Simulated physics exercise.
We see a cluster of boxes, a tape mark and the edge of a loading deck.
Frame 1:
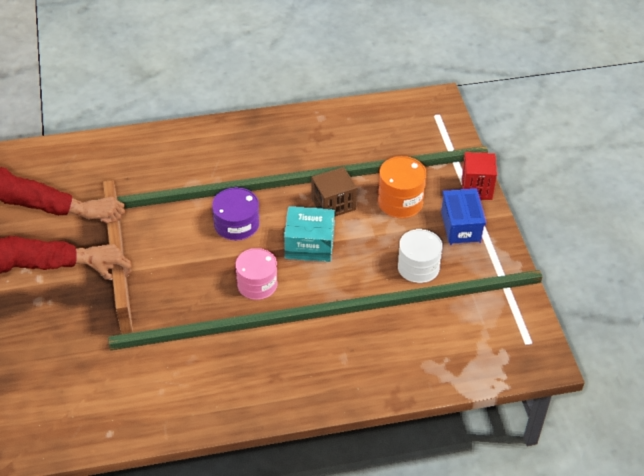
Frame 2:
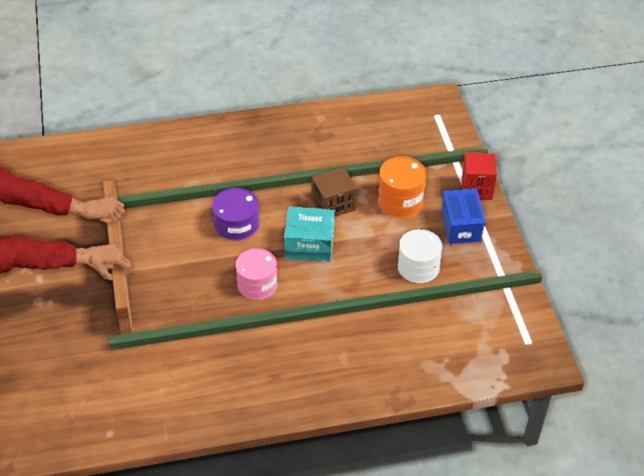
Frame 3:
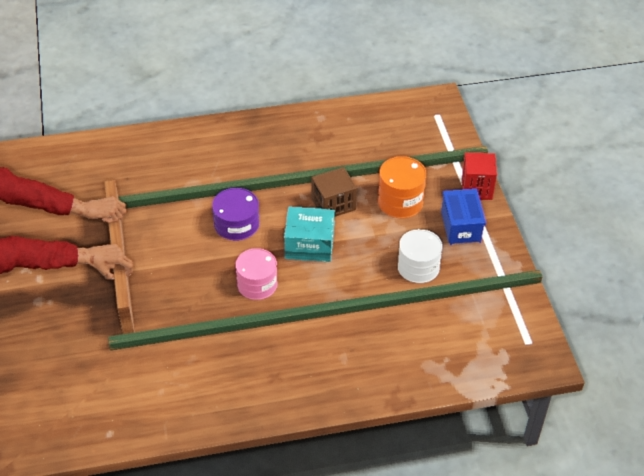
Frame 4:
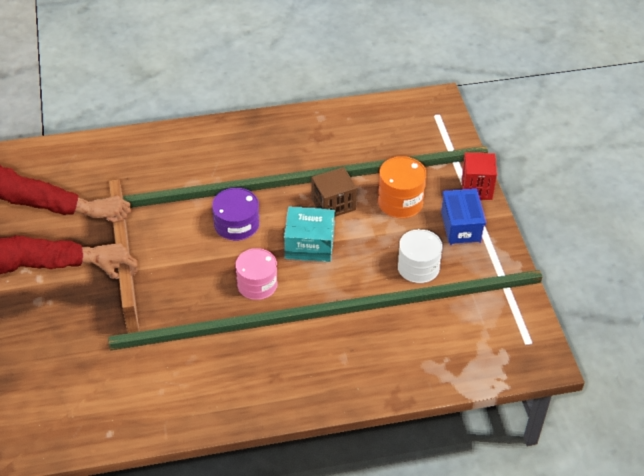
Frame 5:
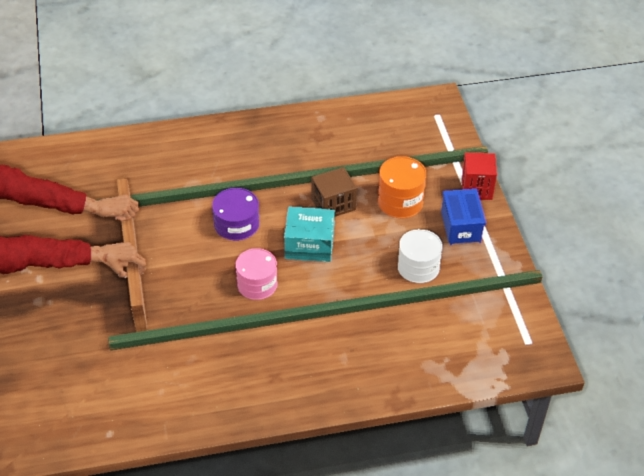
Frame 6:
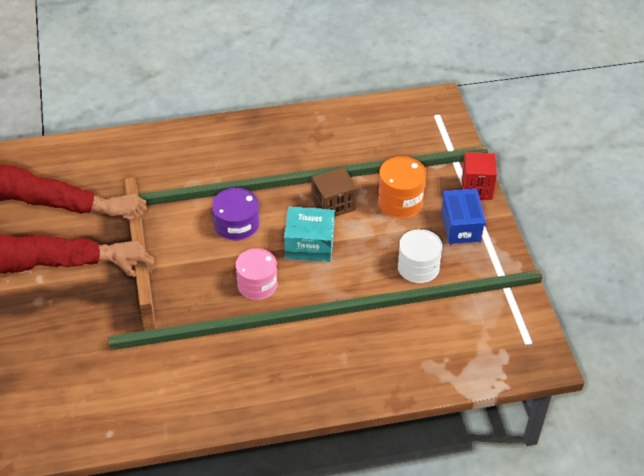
On a wooden deck, two red-sleeved hands slide a plank slightly right between green rails, toward motionless boxes and round canisters.
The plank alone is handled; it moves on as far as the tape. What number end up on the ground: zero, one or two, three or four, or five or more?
Five or above go over.
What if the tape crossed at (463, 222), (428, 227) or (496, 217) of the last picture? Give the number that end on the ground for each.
Per try: 5; 2; 8.
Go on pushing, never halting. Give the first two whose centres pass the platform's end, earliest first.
Listed earliest first, it's the red crate and then the orange canister.
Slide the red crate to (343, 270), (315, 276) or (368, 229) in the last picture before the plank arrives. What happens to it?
At the three spots, the red crate keeps its place, keeps its place and tips over.
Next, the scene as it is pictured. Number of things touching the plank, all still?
Tally at the end: 3.
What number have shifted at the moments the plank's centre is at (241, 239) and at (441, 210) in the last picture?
Answer - first 2, then 8.
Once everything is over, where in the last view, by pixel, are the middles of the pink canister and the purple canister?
Near (511, 238) and (487, 173).
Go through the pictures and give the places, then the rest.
The first picture shows red crate (479, 176); blue tote (463, 217); orange canister (402, 187); plank (118, 257); tape (479, 219).
The second picture shows blue tote (463, 217); turquoise box (310, 234).
The third picture shows orange canister (402, 187); plank (119, 256).
The fourth picture shows red crate (479, 176); brown crate (334, 194).
The fifth picture shows blue tote (463, 217); purple canister (236, 214).
The sixth picture shows red crate (479, 176); blue tote (463, 217); orange canister (402, 187); plank (140, 253); tape (479, 219).
Early on, none off yet; red crate at rest near (479, 176); blue tote at rest near (463, 217); orange canister at rest near (402, 187).
Finally, the number that fall off is five or more; lost, brown crate, white canister, orange canister, blue tote and red crate.
